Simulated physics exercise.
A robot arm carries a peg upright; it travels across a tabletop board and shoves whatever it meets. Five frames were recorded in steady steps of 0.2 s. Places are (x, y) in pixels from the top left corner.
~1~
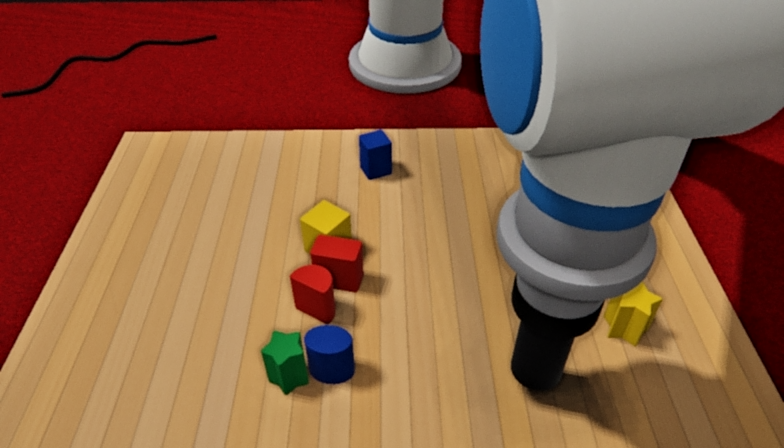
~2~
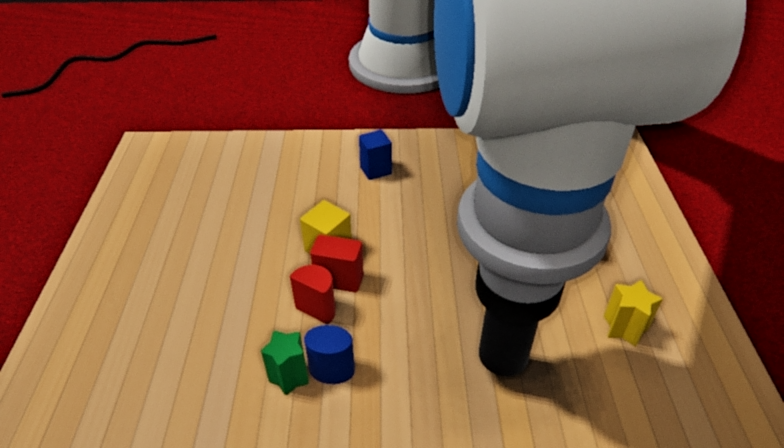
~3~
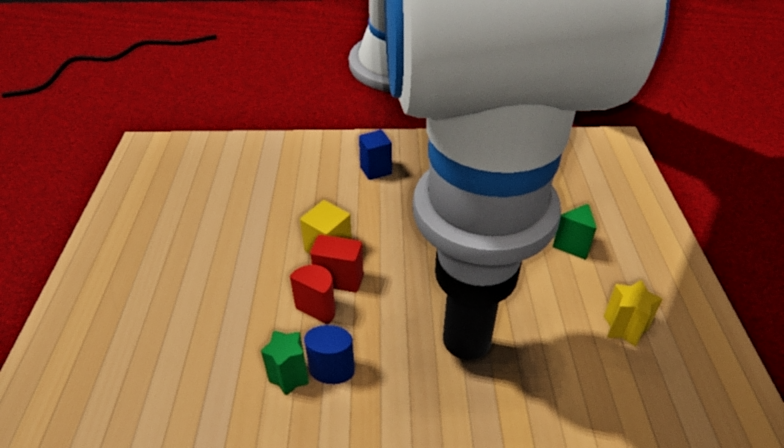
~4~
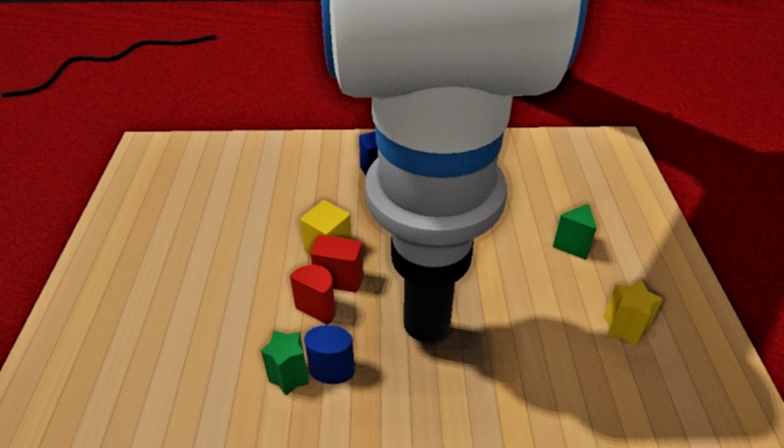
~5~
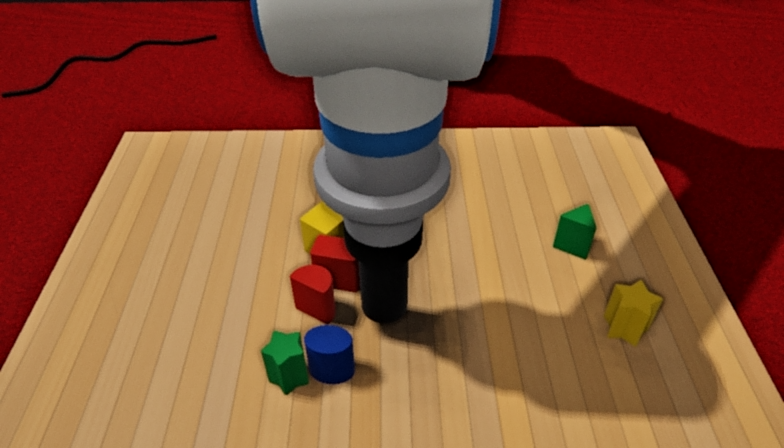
A white and blue robot arm with a black peg at its tip dominates a pale striped wooden board on red fabric, seen from above at an angle. Red, yellow, blue and green blocks cluster left of centre, with a yellow star at right. The arm glides left and slightly away, uncovering a green block and hiding a blue one, while the blocks and camera stay still.
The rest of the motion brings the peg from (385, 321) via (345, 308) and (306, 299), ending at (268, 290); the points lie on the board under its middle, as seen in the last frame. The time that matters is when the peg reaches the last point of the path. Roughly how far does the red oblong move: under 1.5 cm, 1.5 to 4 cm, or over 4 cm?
It goes hardly anywhere, under 1.5 cm.
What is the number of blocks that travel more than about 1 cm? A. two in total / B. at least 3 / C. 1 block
The one that fits is C, 1 block.
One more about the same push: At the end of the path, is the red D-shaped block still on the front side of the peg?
My answer is yes.
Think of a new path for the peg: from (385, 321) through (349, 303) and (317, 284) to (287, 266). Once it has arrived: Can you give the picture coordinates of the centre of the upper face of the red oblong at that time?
I'd expect the centre of its top face to be at (288, 208).
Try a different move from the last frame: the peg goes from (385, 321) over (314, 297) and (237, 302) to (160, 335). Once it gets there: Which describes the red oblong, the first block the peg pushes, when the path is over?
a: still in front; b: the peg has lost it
b: The peg has lost it.
What follows on the original path. One third of the way, peg at (344, 293); red D-shaped block at (301, 273).
Two thirds of the way, peg at (303, 283); red D-shaped block at (259, 264).
At the end, peg at (264, 274); red D-shaped block at (220, 255); red oblong in place.
